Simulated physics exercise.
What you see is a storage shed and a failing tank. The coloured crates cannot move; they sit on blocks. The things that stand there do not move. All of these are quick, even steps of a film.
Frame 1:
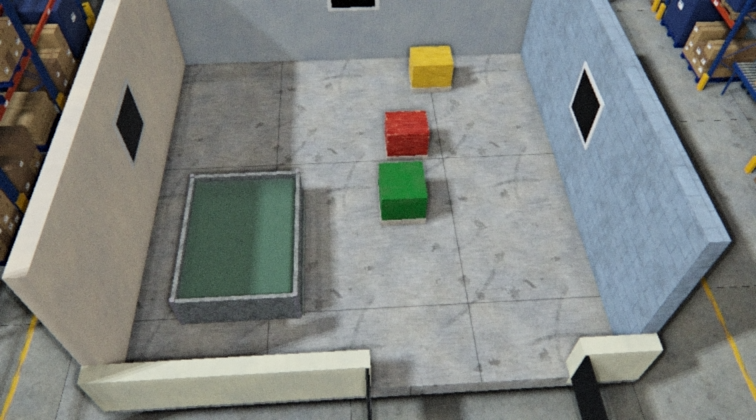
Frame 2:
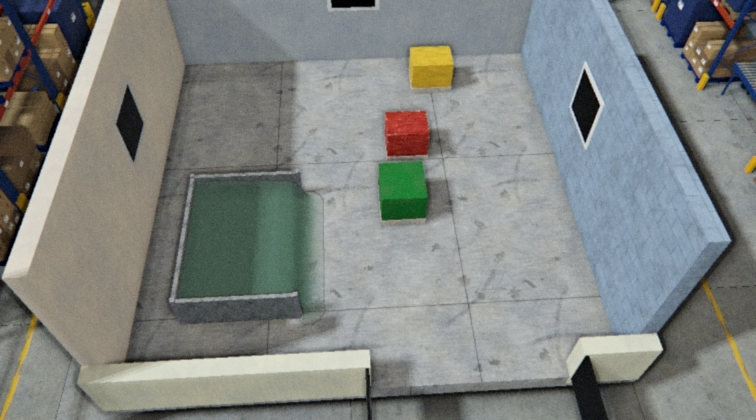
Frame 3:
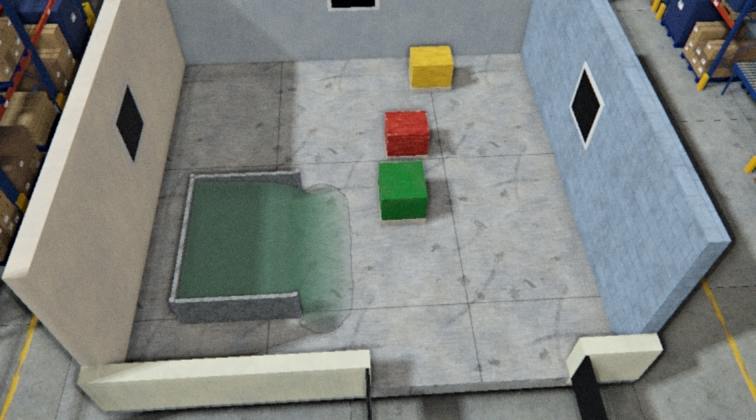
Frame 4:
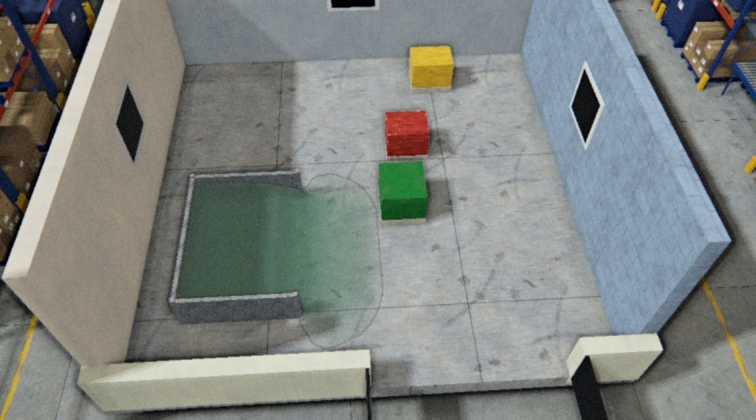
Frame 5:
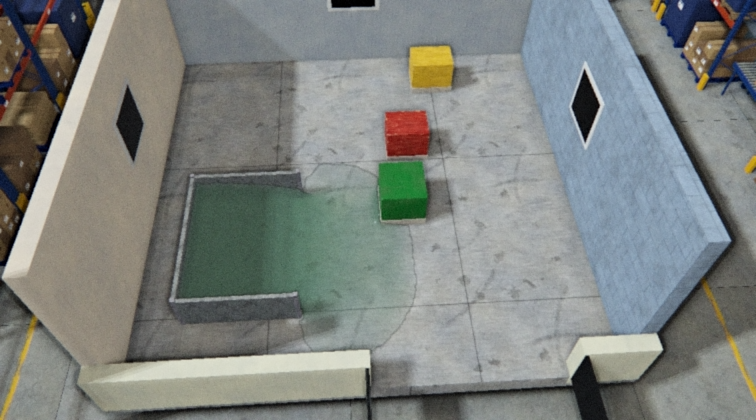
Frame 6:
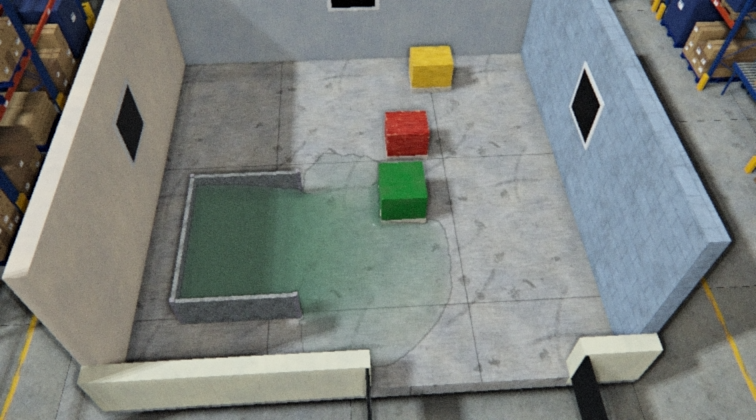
A large rectangular tank of green water sits at the left of a walled storage shed with a grey floor, seen from high above by a still camera. Green, red and yellow blocks stand unmoving from the centre toward the back, between a cream left wall and a blue right wall. The tank's right side opens and water pours out rightward, spreading in a widening, thinning rounded sheet that reaches around the green block.
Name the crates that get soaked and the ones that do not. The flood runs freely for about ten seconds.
Result: The green crate ends up wet; the yellow crate ends up dry; the red crate ends up wet.
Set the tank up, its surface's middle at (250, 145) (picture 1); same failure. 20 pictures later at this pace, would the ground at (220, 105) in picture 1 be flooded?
Not reached.
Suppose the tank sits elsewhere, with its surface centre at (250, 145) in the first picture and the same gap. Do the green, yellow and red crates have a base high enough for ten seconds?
Going one at a time, the green crate gets flooded, the yellow crate gets flooded and the red crate gets flooded.
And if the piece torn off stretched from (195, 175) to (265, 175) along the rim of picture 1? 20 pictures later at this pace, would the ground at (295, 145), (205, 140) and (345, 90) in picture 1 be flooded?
In sequence: Inundated, inundated, inundated.
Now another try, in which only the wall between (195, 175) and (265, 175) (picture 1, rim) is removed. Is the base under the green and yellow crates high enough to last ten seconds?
Within ten seconds the green crate stays untouched and the yellow crate is drenched.
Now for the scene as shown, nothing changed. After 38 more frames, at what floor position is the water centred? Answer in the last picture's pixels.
Point: (420, 187).
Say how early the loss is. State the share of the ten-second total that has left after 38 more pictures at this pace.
Approximately 70 in a hundred, I think.
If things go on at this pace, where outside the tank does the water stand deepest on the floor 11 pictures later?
Deepest point: About (620, 357).
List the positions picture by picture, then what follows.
In the first picture, still water in the tank at (241, 234).
In the second picture, the front is at (305, 321), out from the gap at (297, 245).
In the third picture, the front is at (321, 328), out from the gap at (298, 247).
In the fourth picture, water pours out at (298, 247) and has run to (354, 330).
In the fifth picture, water pours out at (298, 247) and has run to (394, 324).
In the sixth picture, the front is at (446, 289), out from the gap at (298, 248).
A moment on, water covers 30 % of the floor; the green crate water round its plinth, the yellow crate not reached, the red crate water round its plinth.
Next, water covers 45 % of the floor; the green crate water round its plinth, the yellow crate water round its plinth, the red crate water round its plinth.
Then, water covers 55 % of the floor; the green crate water round its plinth, the yellow crate water round its plinth, the red crate water round its plinth.
Later, water covers 75 % of the floor; the green crate water round its plinth, the yellow crate water round its plinth, the red crate water round its plinth.
In the end, water covers 90 % of the floor; the green crate was topped, the yellow crate stayed above the water, the red crate was topped.
